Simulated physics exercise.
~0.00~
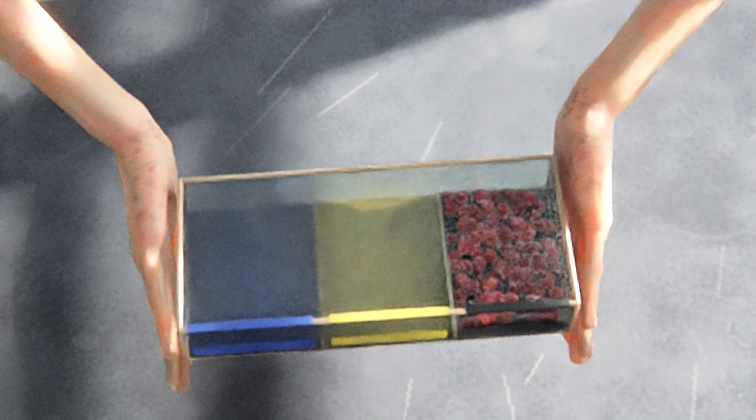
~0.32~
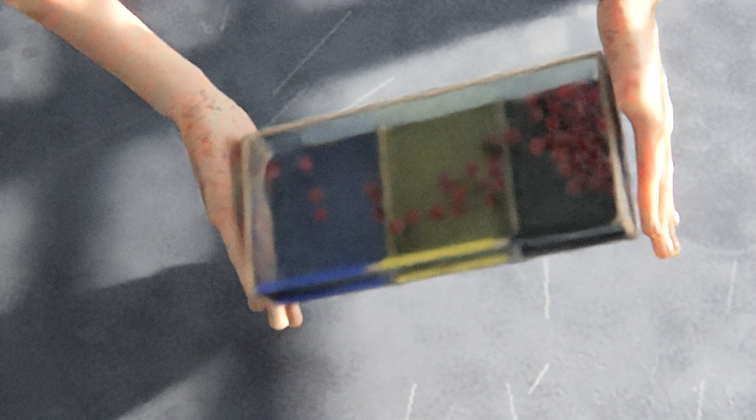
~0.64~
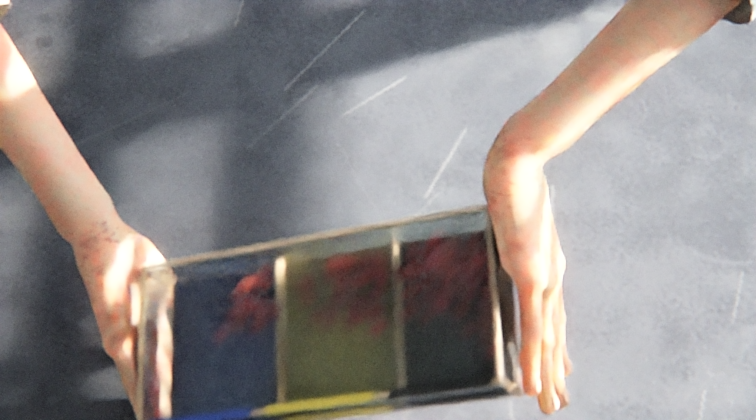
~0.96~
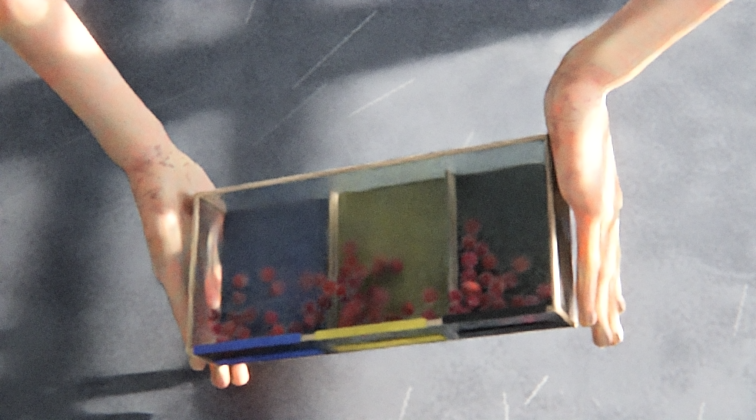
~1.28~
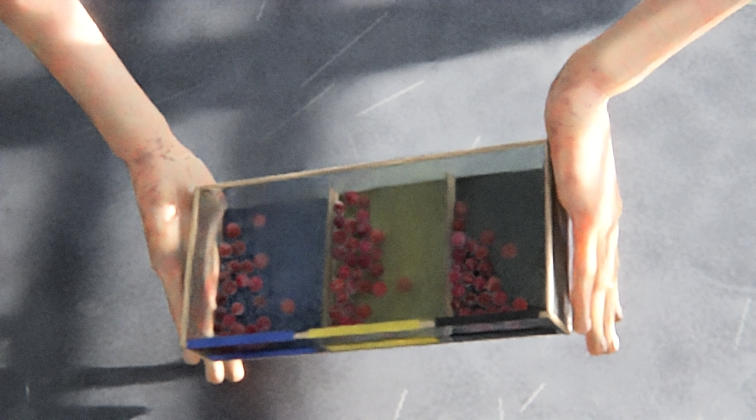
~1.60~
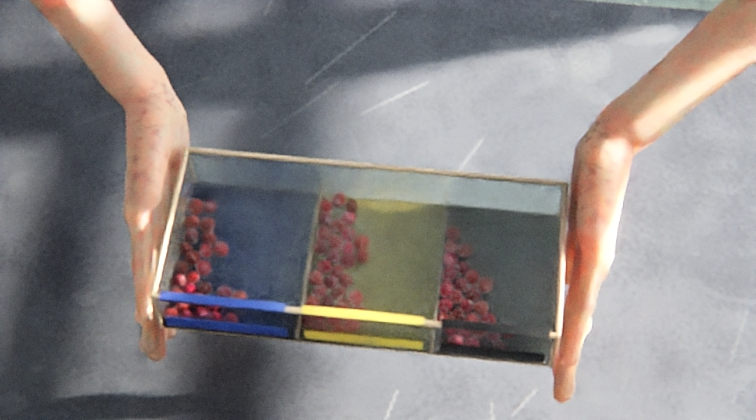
In a clear-lidded box, hands shake and tilt red berries until all three sections hold some.
